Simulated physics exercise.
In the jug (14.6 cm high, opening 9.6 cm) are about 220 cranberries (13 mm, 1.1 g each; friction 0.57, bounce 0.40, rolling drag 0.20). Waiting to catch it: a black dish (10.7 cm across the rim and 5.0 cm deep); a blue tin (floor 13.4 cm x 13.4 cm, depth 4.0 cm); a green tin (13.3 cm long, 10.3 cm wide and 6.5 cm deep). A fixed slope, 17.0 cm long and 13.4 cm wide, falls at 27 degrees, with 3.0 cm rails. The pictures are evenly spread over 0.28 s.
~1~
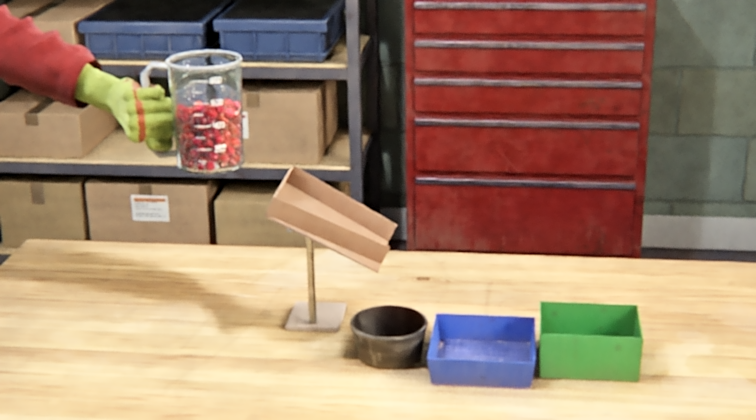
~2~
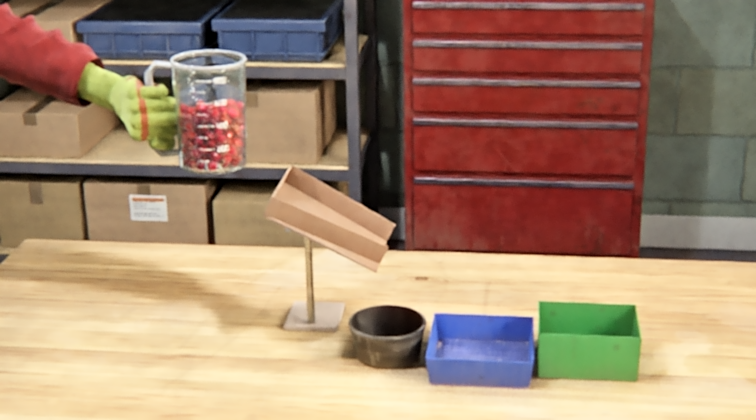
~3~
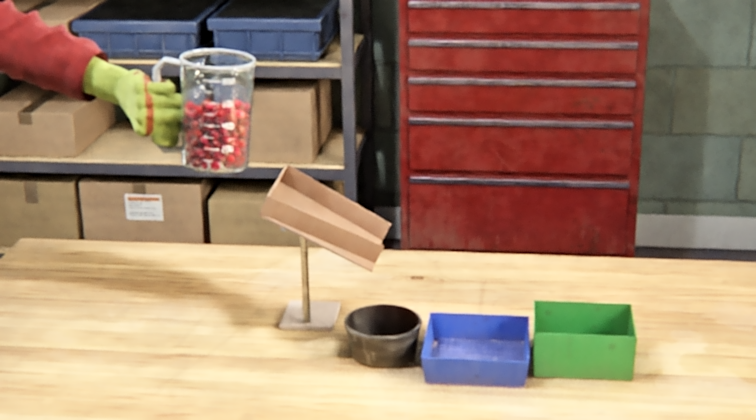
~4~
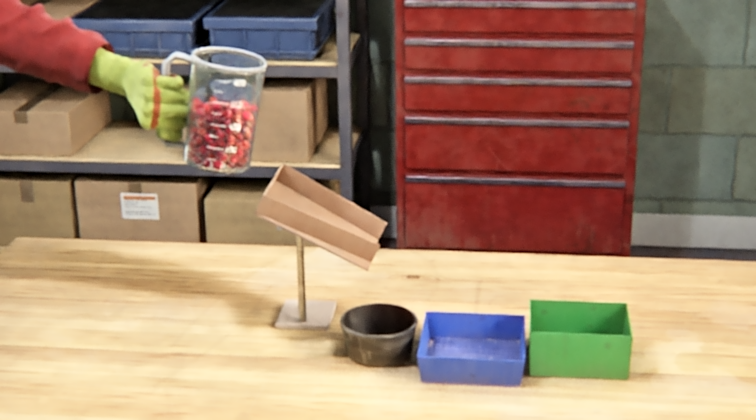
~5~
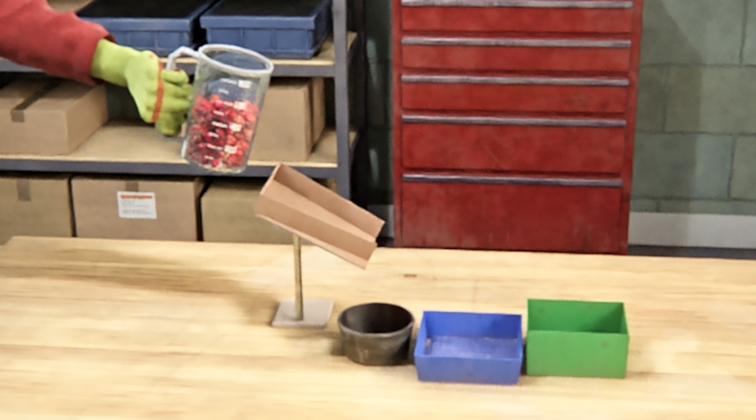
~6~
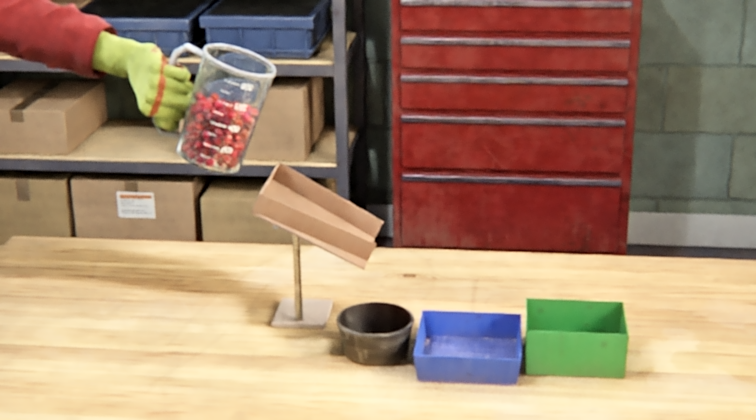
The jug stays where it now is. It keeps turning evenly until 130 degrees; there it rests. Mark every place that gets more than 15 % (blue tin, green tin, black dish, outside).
Blue tin: Over, green tin: Under, black dish: Under, outside: Over.
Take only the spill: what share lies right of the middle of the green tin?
About 0 per cent.
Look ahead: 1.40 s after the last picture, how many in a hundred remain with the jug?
About 15 per cent.
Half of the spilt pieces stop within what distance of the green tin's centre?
Roughly 52 cm.
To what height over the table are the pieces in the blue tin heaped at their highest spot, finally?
Roughly 3.0 cm.
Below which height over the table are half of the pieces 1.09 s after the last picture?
About 34 cm.
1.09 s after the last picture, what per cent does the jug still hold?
About 90 per cent.
Then, 0.42 s after the last picture, tilt 59 degrees; jug 100 %; middle of all pieces near (208, 121).
Then, 0.77 s after the last picture, tilt 91 degrees; jug 100 %; middle of all pieces near (208, 115).
Then, 1.09 s after the last picture, tilt 121 degrees; jug 90 %, slope 10 %; middle of all pieces near (226, 128).
Then, 1.40 s after the last picture, tilt 130 degrees; outside 5 %, blue tin 10 %, jug 15 %, slope 60 %, in the air 10 %; middle of all pieces near (296, 224).
In the end, outside 50 %, black dish 0 %, blue tin 45 %, jug 0 %, slope 0 %, green tin 0 %.
